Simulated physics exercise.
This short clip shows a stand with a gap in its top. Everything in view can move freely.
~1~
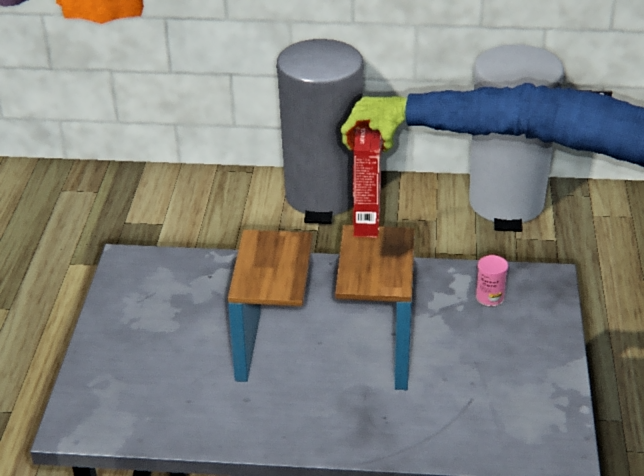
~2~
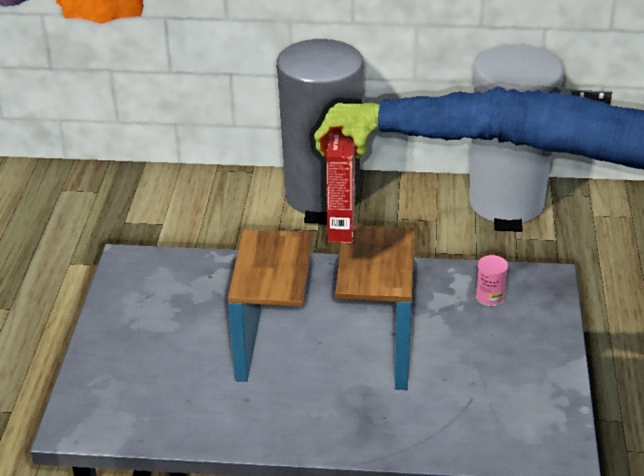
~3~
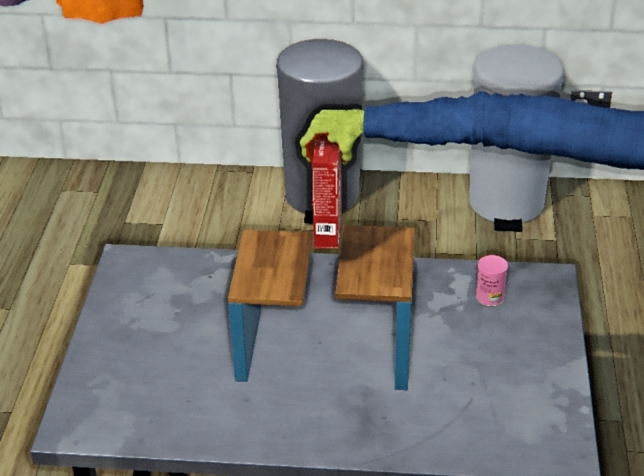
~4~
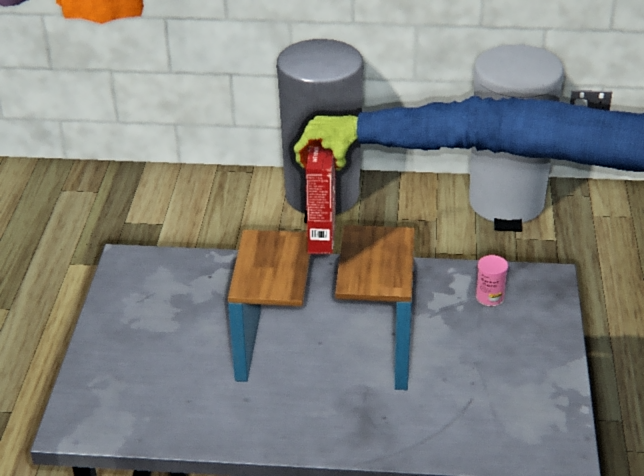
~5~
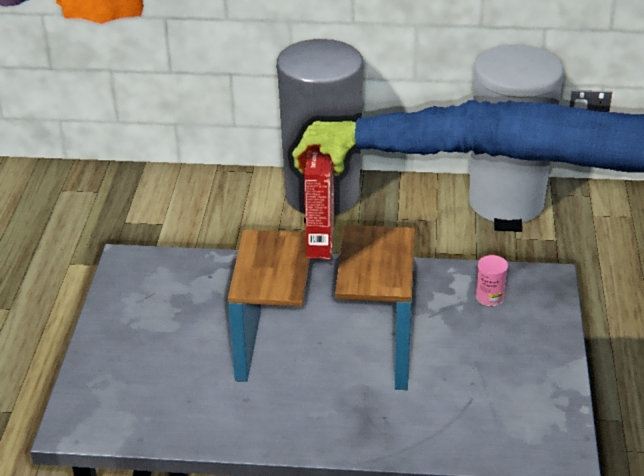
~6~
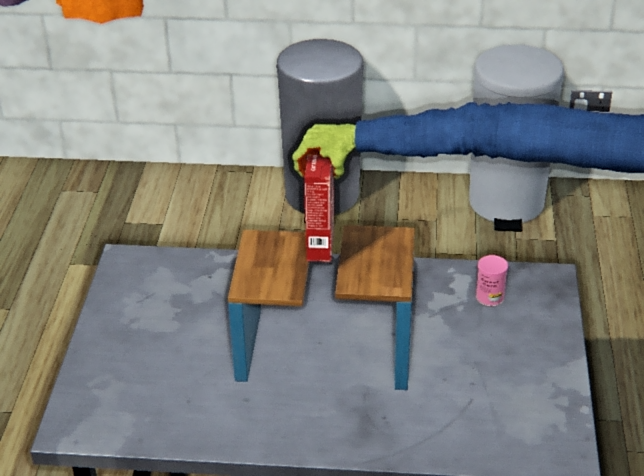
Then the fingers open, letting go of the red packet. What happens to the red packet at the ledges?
Prediction: Through.
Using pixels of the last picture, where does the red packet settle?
Around (322, 314).
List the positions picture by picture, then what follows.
The first frame shows on its way; red packet (368, 180); pink tin (492, 281).
The second frame shows on its way; red packet (342, 186); pink tin (492, 281).
The third frame shows on its way; red packet (327, 192); pink tin (492, 281).
The fourth frame shows on its way; red packet (322, 197); pink tin (492, 281).
The fifth frame shows on its way; red packet (320, 203); pink tin (492, 281).
The sixth frame shows poised above the slot; red packet (320, 205); pink tin (492, 281).
Then, 0.20 s later than the last frame, red packet moved a little near (320, 224).
Then, 0.30 s later than the last frame, red packet moved well along near (321, 277).
Then, 0.40 s later than the last frame, red packet moved well along near (322, 312).
When it is over, moved from the start, red packet; pink tin as before. End places, in pixels of the last picture, red packet near (322, 314). The packet reaches the table.
